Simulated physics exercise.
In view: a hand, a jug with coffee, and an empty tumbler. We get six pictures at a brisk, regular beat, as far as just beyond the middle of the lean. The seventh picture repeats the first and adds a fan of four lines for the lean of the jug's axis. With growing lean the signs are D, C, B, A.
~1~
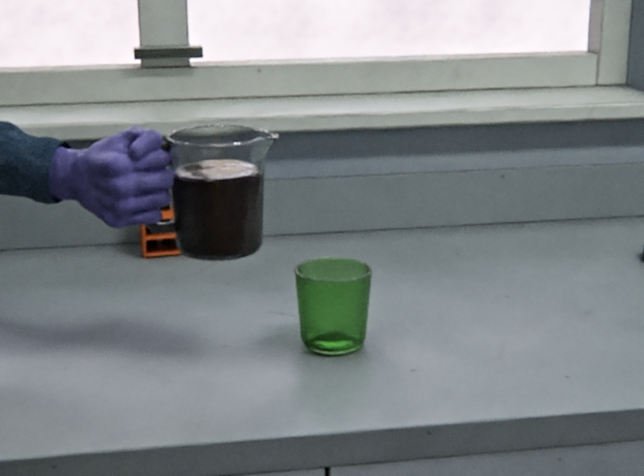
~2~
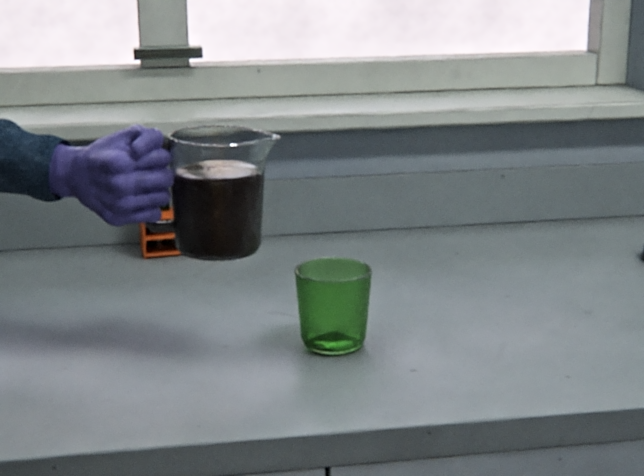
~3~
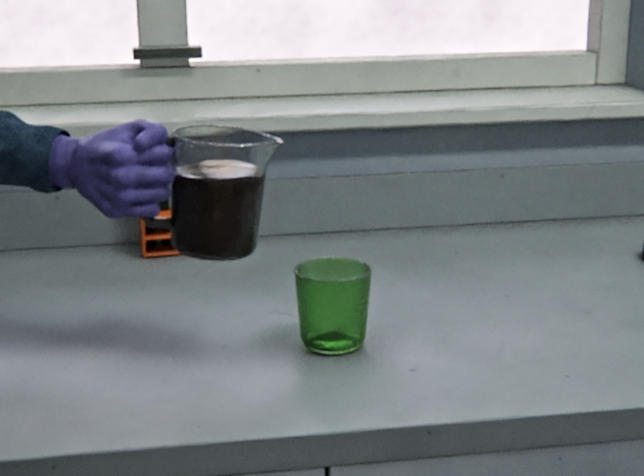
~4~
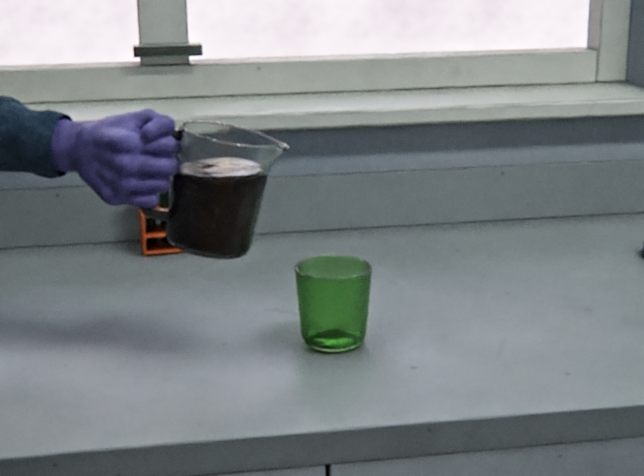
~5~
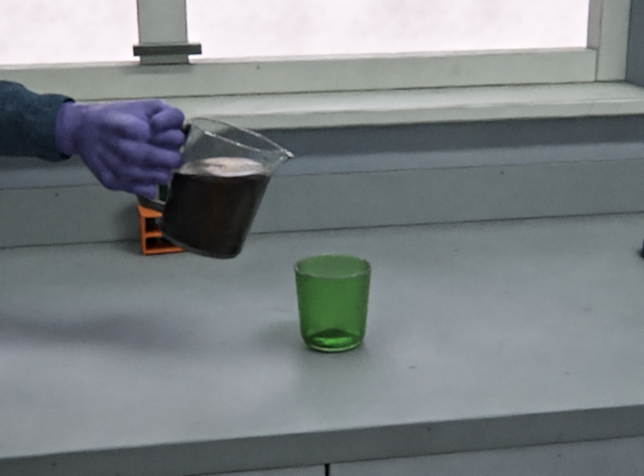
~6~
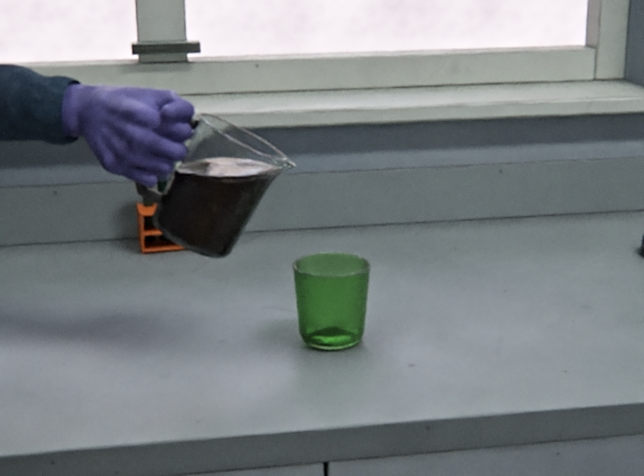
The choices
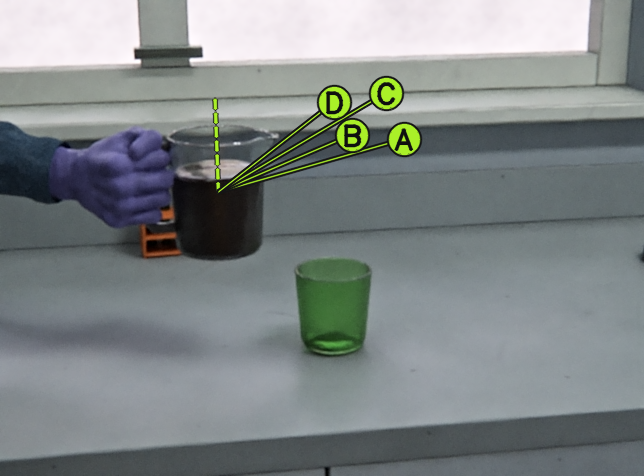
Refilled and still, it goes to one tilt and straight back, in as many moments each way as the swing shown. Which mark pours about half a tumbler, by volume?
I would pick line C.
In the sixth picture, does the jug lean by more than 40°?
No.
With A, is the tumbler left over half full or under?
Over half.
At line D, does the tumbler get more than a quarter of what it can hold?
Yes.
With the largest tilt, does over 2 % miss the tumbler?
Yes.
On the marked copy, A at (388, 143); B at (336, 141); C at (372, 101); D at (320, 112).
For line A, the tumbler ends with about 85 % of what it can hold; 11 % of the coffee is spilt.
For line B, the tumbler ends with about 75 % of what it can hold.
For line C, the tumbler ends with about 52 % of what it can hold.
For line D, the tumbler ends with about 31 % of what it can hold.
